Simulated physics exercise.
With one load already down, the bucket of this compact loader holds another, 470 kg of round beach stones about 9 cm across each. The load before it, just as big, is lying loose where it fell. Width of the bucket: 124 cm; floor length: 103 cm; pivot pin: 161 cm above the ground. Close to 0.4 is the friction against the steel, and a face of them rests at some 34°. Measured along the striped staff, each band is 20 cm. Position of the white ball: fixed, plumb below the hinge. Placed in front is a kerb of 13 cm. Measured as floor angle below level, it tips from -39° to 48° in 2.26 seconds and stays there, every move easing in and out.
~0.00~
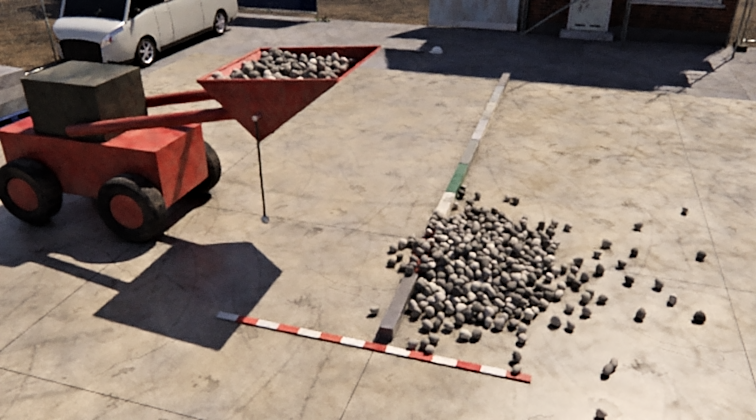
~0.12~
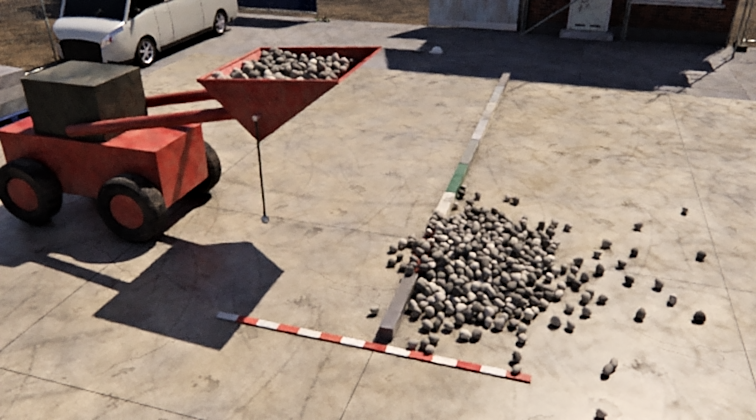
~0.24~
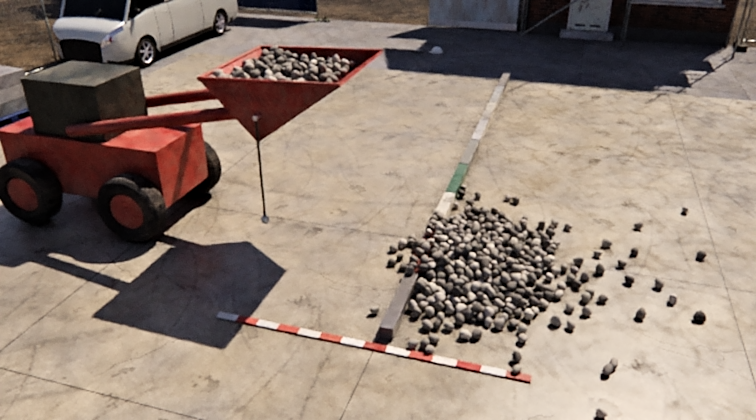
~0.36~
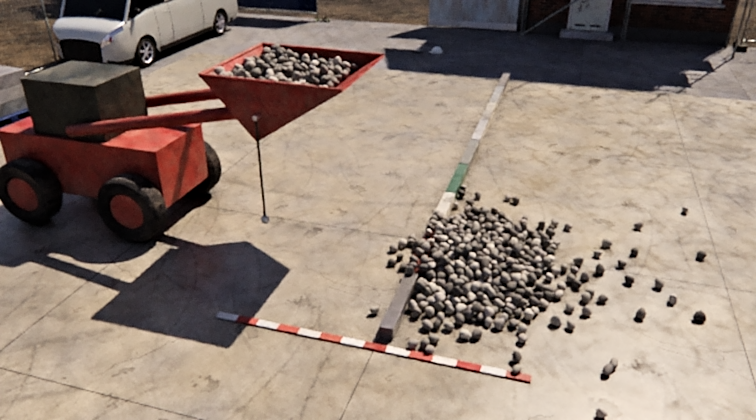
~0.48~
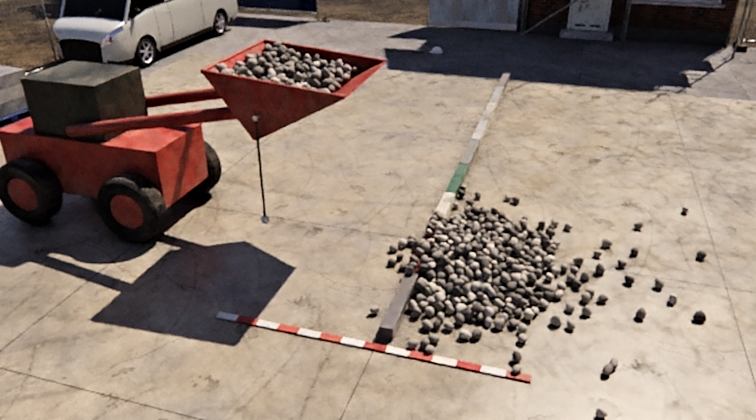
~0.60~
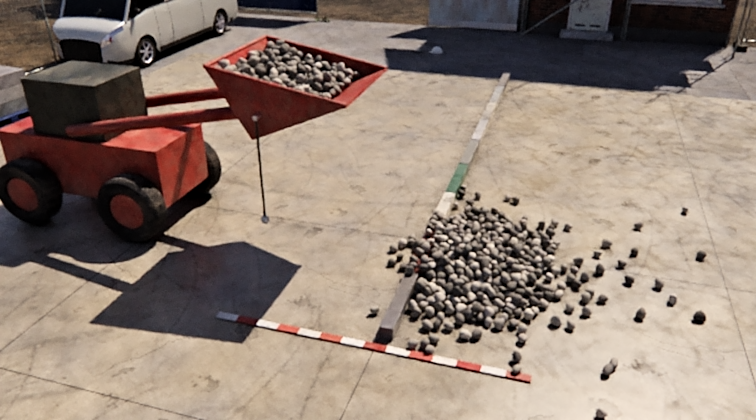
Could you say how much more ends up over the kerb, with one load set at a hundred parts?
I'd put it at 3 parts in every hundred.
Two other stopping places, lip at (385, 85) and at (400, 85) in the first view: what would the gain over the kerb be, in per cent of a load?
First place: Roughly 35 %; second place: Roughly 50 %.
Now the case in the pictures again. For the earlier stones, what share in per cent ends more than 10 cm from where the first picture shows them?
Roughly 0 % of them.
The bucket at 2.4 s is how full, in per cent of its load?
Close to 0 in a hundred.
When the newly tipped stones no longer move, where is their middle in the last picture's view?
Their middle rests near (385, 243).
After 1.7 s the floor is at 34°; in per cent of one load, 90 in the bucket, 15 on this side of the kerb, 94 over the kerb; the foremost stones are at (701, 271).
After 2.4 s the floor is at 48°; in per cent of one load, 1 in the bucket, 103 on this side of the kerb, 96 over the kerb; the foremost stones are at (701, 271).
After 2.7 s the floor is at 48°; in per cent of one load, 0 in the bucket, 103 on this side of the kerb, 97 over the kerb; the foremost stones are at (701, 271).
After 5.5 s the floor is at 48°; in per cent of one load, 0 in the bucket, 102 on this side of the kerb, 97 over the kerb; the foremost stones are at (701, 271). Net gain over the kerb, 3.
